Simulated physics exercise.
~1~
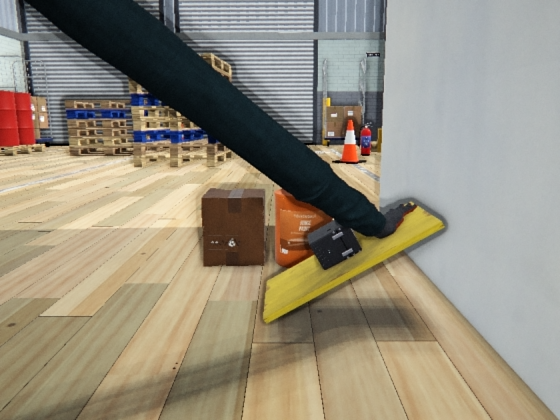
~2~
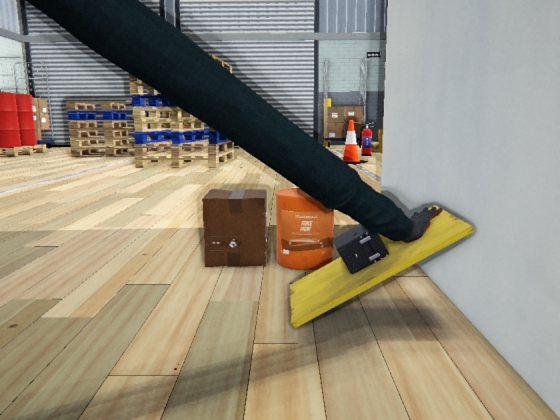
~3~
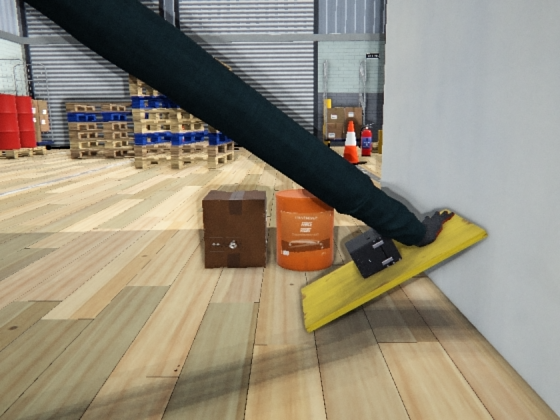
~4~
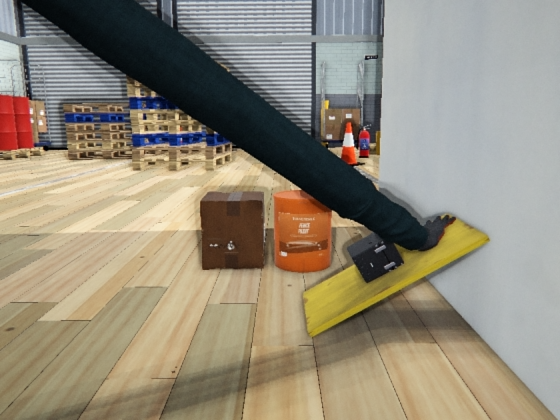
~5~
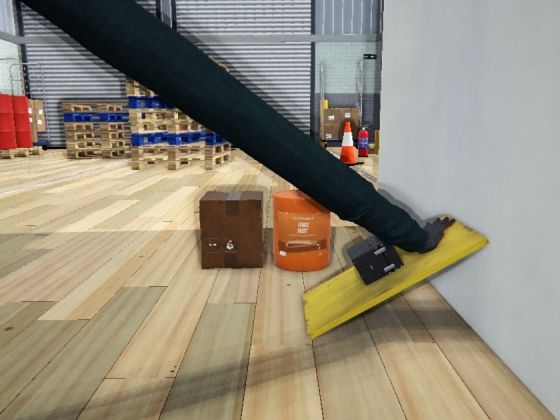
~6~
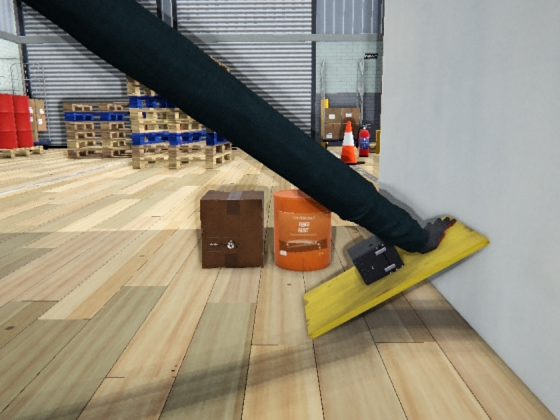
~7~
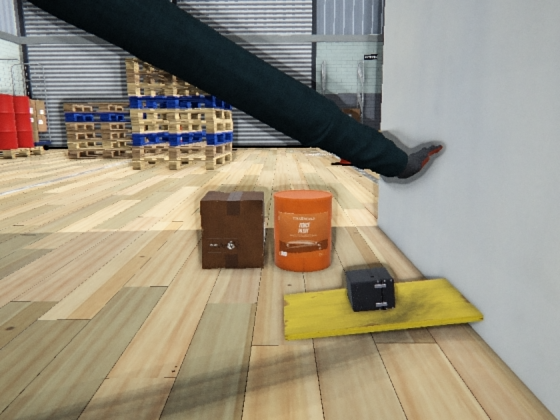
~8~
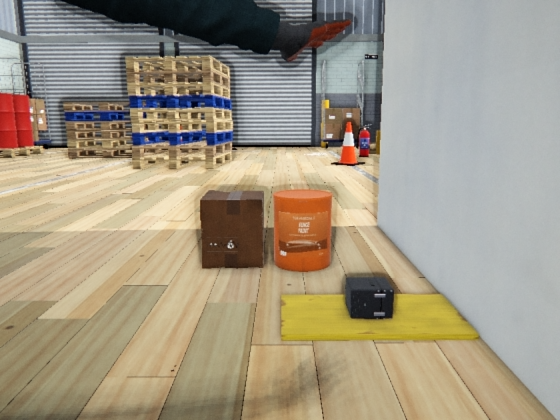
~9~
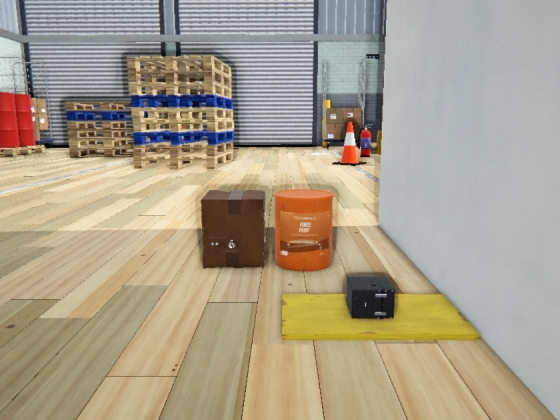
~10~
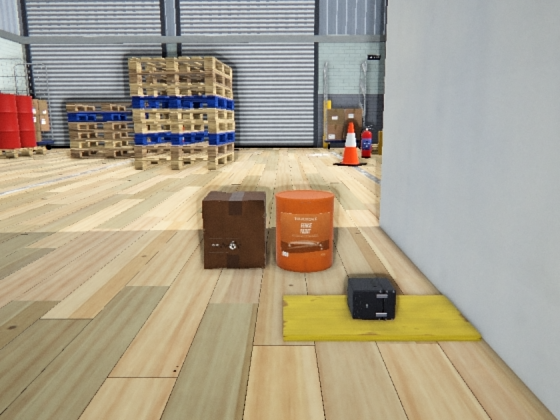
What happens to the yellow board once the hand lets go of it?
It does not stay leaning against the wall. It slides down and ends up lying flat on the floor, with the small black box still on top of it.
